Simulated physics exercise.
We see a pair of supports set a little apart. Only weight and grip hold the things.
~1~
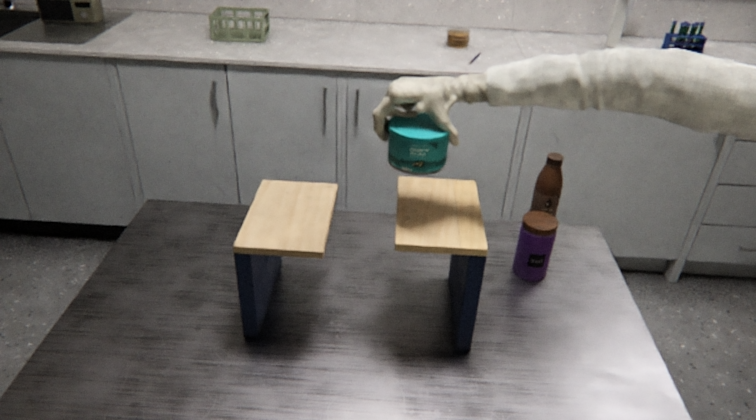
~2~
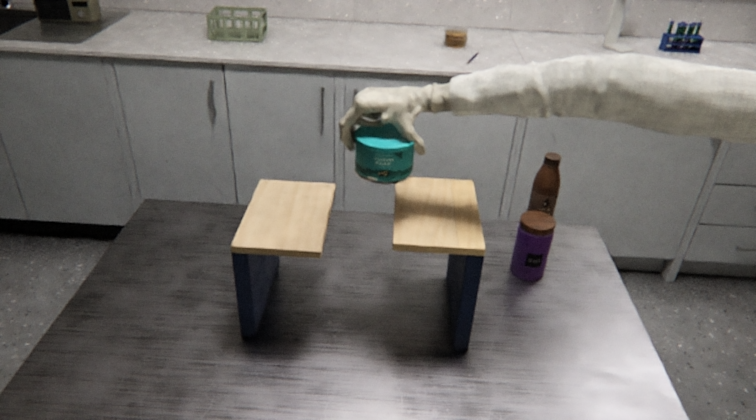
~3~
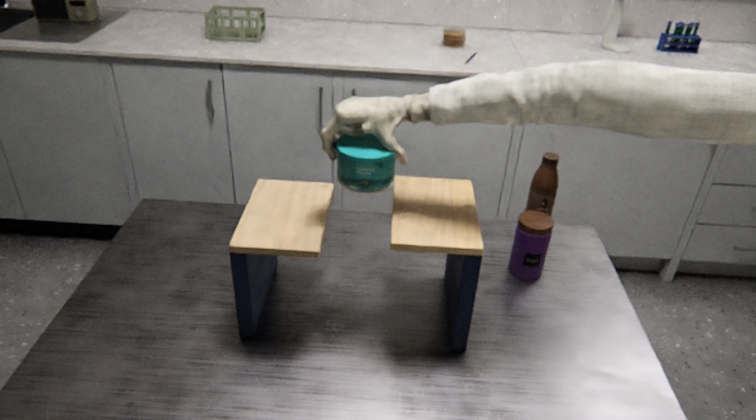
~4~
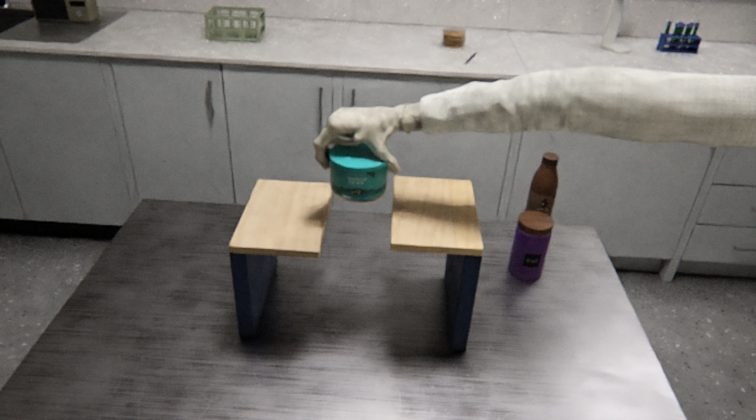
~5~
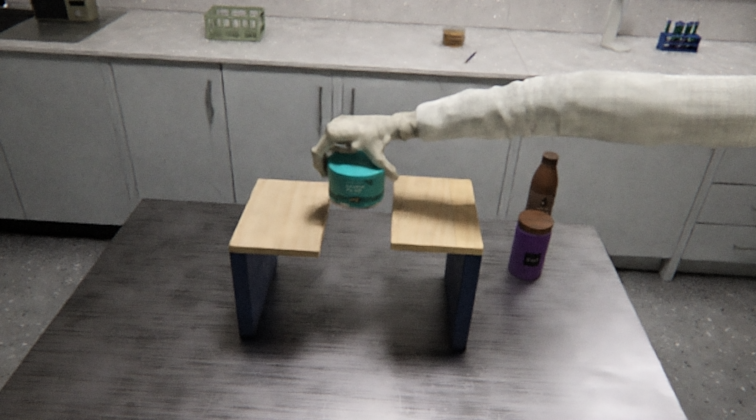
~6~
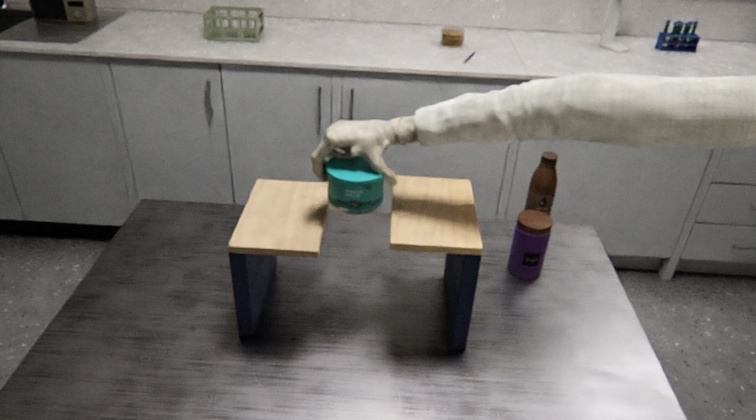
A pale-sleeved arm carrying a turquoise tub leftward and lowering it between two wooden-topped supports on a dark table.
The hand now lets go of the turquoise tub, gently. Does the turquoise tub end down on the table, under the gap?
The tub drops through.
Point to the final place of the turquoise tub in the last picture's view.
At about (353, 289).
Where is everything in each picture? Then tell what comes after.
The first frame shows being brought over the gap; turquoise tub (418, 143); brown bottle (545, 203).
The second frame shows being brought over the gap; turquoise tub (385, 152); brown bottle (543, 202).
The third frame shows being brought over the gap; turquoise tub (366, 162); brown bottle (541, 202).
The fourth frame shows being brought over the gap; turquoise tub (359, 171); brown bottle (540, 202).
The fifth frame shows being brought over the gap; turquoise tub (357, 178); brown bottle (540, 201).
The sixth frame shows poised above the slot; turquoise tub (356, 183); brown bottle (540, 201).
Then, 0.20 s later than the last frame, turquoise tub moved a little near (355, 206).
Then, 0.30 s later than the last frame, turquoise tub moved well along near (354, 267).
Then, 0.40 s later than the last frame, turquoise tub moved well along near (353, 288).
When it is over, moved from the start, turquoise tub; the other 2 as before. End places, in pixels of the last picture, turquoise tub near (353, 290). The tub goes down the gap.
